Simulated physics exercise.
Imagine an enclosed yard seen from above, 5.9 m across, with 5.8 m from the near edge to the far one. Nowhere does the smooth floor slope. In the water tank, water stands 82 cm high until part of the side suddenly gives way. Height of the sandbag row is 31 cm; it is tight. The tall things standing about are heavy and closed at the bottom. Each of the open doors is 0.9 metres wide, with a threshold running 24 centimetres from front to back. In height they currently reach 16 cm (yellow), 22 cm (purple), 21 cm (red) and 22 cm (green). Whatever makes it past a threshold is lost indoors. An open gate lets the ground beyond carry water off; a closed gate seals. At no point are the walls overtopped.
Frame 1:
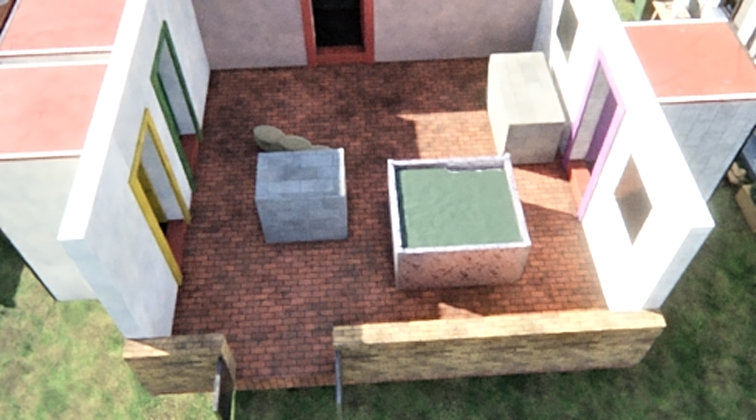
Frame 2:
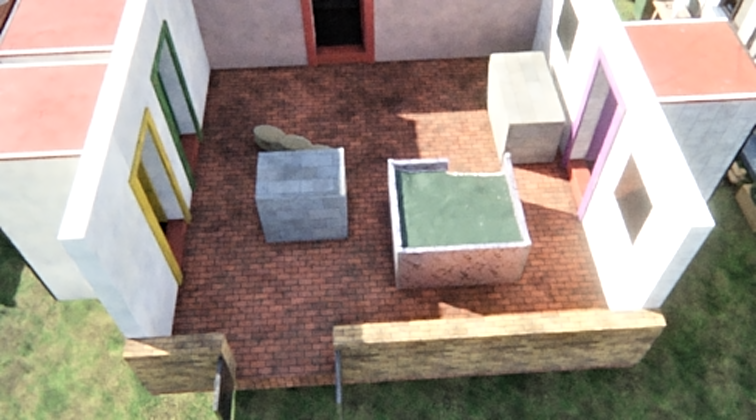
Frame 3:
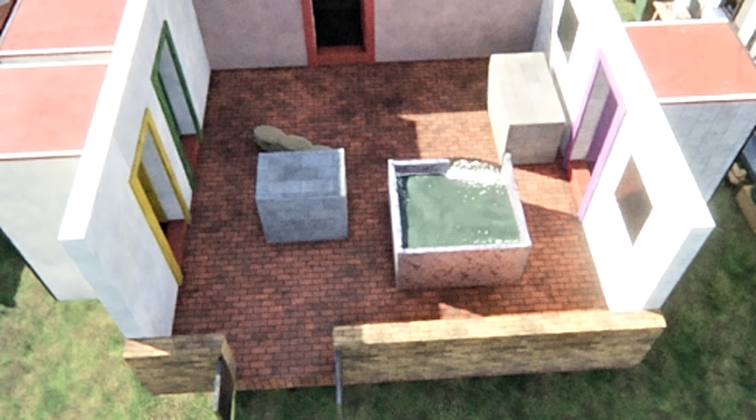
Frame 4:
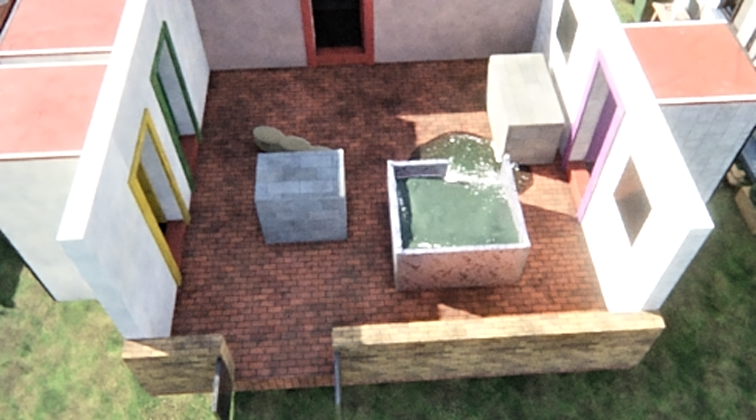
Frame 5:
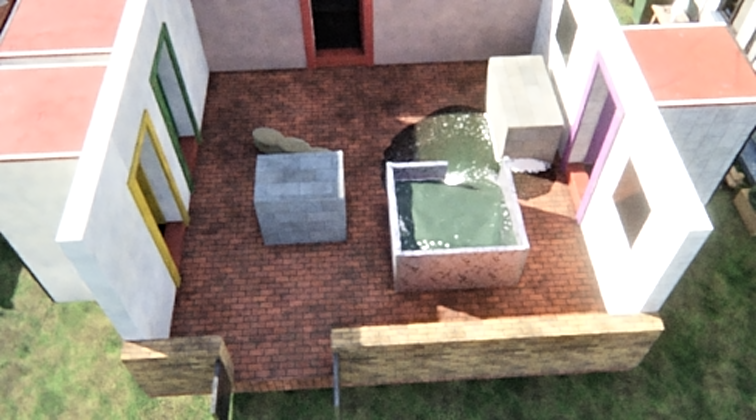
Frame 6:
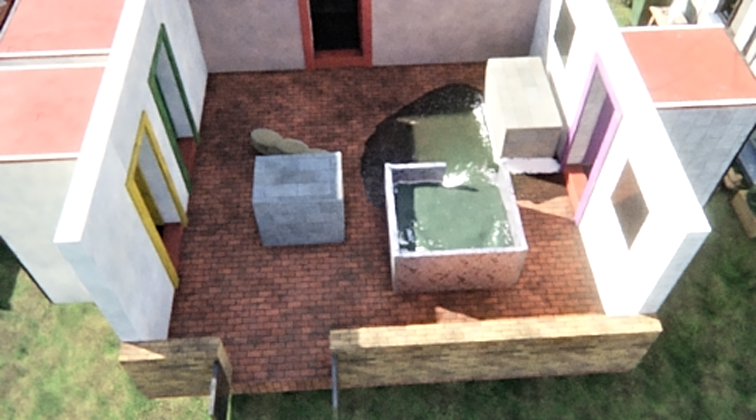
In the video, a walled brick yard holds a tank of greenish water beside a gray block; the tank's far side opens, and water pours through the gap, spreading across the floor behind it and around a pale block.
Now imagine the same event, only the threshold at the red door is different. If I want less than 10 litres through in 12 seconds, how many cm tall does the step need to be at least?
You would need about 11.5 cm.
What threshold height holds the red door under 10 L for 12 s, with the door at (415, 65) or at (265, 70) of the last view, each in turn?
Roughly 32 cm, then roughly 11.0 cm.
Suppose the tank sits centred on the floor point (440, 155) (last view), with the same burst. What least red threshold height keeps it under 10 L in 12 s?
Then close to 8.5 cm.
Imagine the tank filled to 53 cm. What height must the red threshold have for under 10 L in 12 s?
Roughly 6.5 cm high.
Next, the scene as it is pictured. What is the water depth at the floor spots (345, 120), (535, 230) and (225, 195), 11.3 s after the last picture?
6, 3 and 3 cm, respectively.
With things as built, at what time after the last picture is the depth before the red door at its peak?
Around 1.4 seconds.
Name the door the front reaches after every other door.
I'd say the yellow door.
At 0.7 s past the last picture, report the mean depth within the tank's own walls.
The average depth is some 46 cm.
Then, 0.7 s after the last picture water covers 30 % of the floor, deepest (43 cm) near (444, 64); 5 cm at the red door, 0 litres in over its 21 cm threshold.
Then, 2.3 s after the last picture water covers 50 % of the floor, deepest (30 cm) near (208, 74); 12 cm at the red door, 0 litres in over its 21 cm threshold.
Then, 11.3 s after the last picture water covers 95 % of the floor, deepest (9 cm) near (163, 370); 7 cm at the red door, 0 litres in over its 21 cm threshold.
At the red door as built, the water peaked near 19 cm, 1.3 s after the last picture.
With a threshold of 10.5 cm, 14 litres would have come in within the 12 s; with 14 cm, 4 litres. So under 10 litres takes about 11.5 cm.
